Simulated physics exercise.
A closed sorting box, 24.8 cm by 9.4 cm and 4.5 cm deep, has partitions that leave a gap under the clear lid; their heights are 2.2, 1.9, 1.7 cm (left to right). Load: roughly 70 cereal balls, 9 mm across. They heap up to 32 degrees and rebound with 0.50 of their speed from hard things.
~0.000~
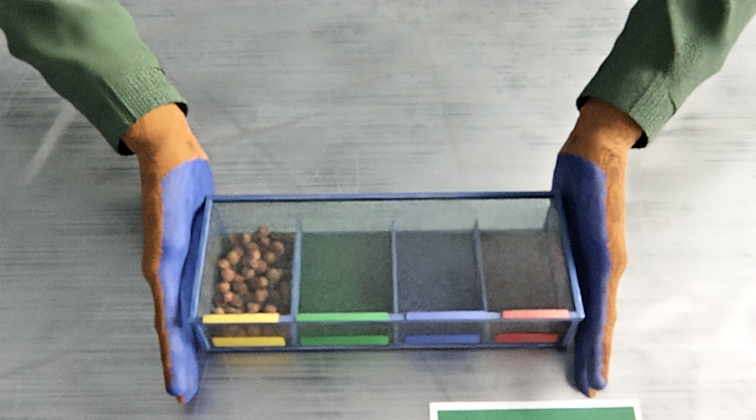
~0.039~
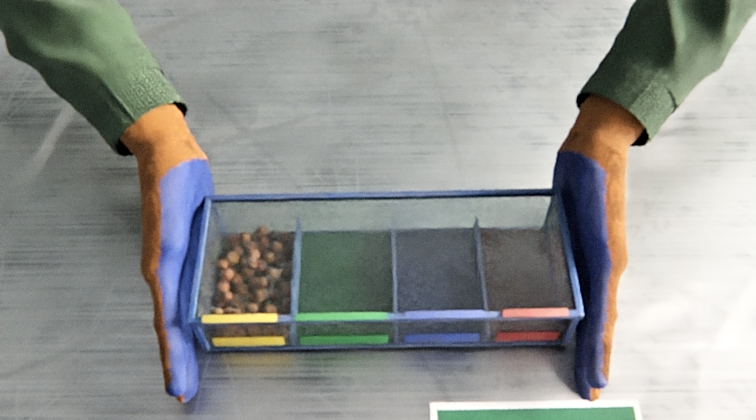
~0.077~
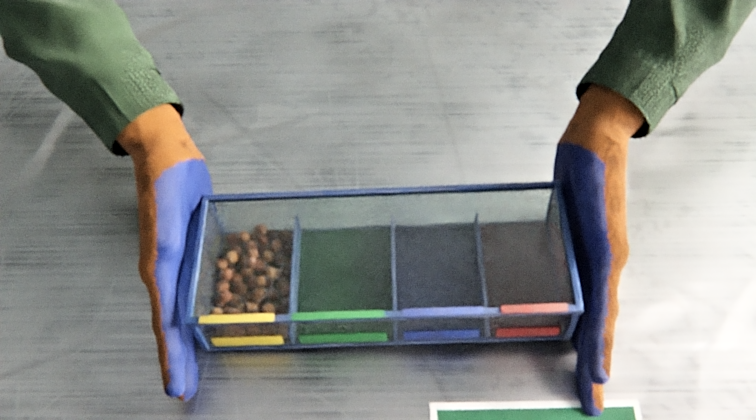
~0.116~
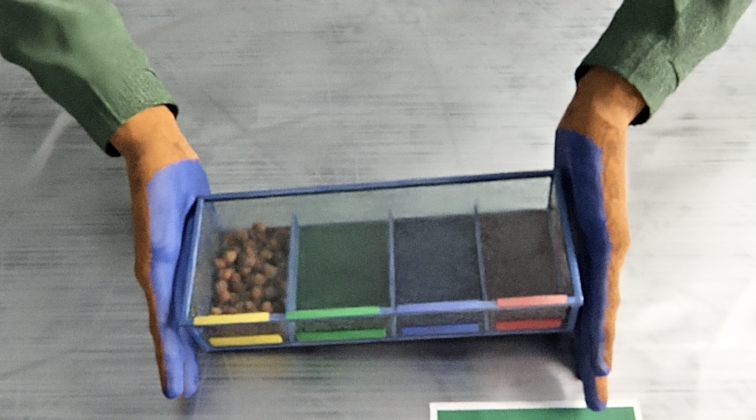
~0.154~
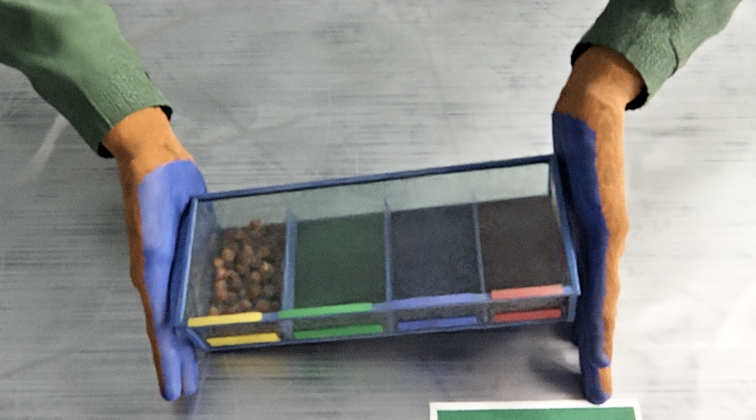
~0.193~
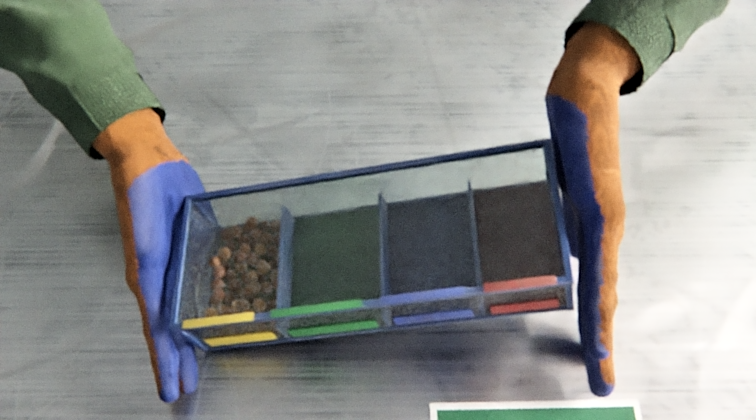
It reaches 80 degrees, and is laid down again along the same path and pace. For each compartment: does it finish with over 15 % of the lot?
Red no, blue no, green no, yellow yes.
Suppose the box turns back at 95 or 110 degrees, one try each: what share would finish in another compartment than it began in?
Some 0 and 0 per cent.
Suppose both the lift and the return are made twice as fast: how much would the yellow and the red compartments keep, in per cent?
In that case yellow 100; red 0.
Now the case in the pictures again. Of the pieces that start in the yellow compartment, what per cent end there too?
Some 100 per cent.
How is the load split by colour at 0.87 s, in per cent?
Red 0, blue 0, green 0, yellow 100.
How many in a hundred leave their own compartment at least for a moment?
Roughly 0 per cent.
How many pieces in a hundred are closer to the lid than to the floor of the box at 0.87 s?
Some 10 per cent.
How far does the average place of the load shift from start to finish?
Some 1.0 cm.
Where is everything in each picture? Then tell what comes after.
The first picture shows box tilt 0 degrees, front corners at (196, 319) and (576, 313); yellow 100 %.
The second picture shows box tilt 1 degrees, front corners at (195, 319) and (576, 312).
The third picture shows box tilt 3 degrees, front corners at (192, 319) and (576, 307).
The fourth picture shows box tilt 6 degrees, front corners at (188, 321) and (575, 298), lowest corner left front.
The fifth picture shows box tilt 10 degrees, front corners at (182, 323) and (572, 288), lowest corner left front.
The sixth picture shows box tilt 15 degrees, front corners at (177, 325) and (566, 277), lowest corner left front; yellow 100 %. Its pace works out near 110 degrees a second.
Then, at 0.87 s, tilt 80 degrees; yellow 100 %.
After 1.32 s, tilt 35 degrees; yellow 100 %.
Then, at 1.85 s, tilt 0 degrees; yellow 100 %.
In the end, at 2.4 s, red 0 %, blue 0 %, green 0 %, yellow 100 %.
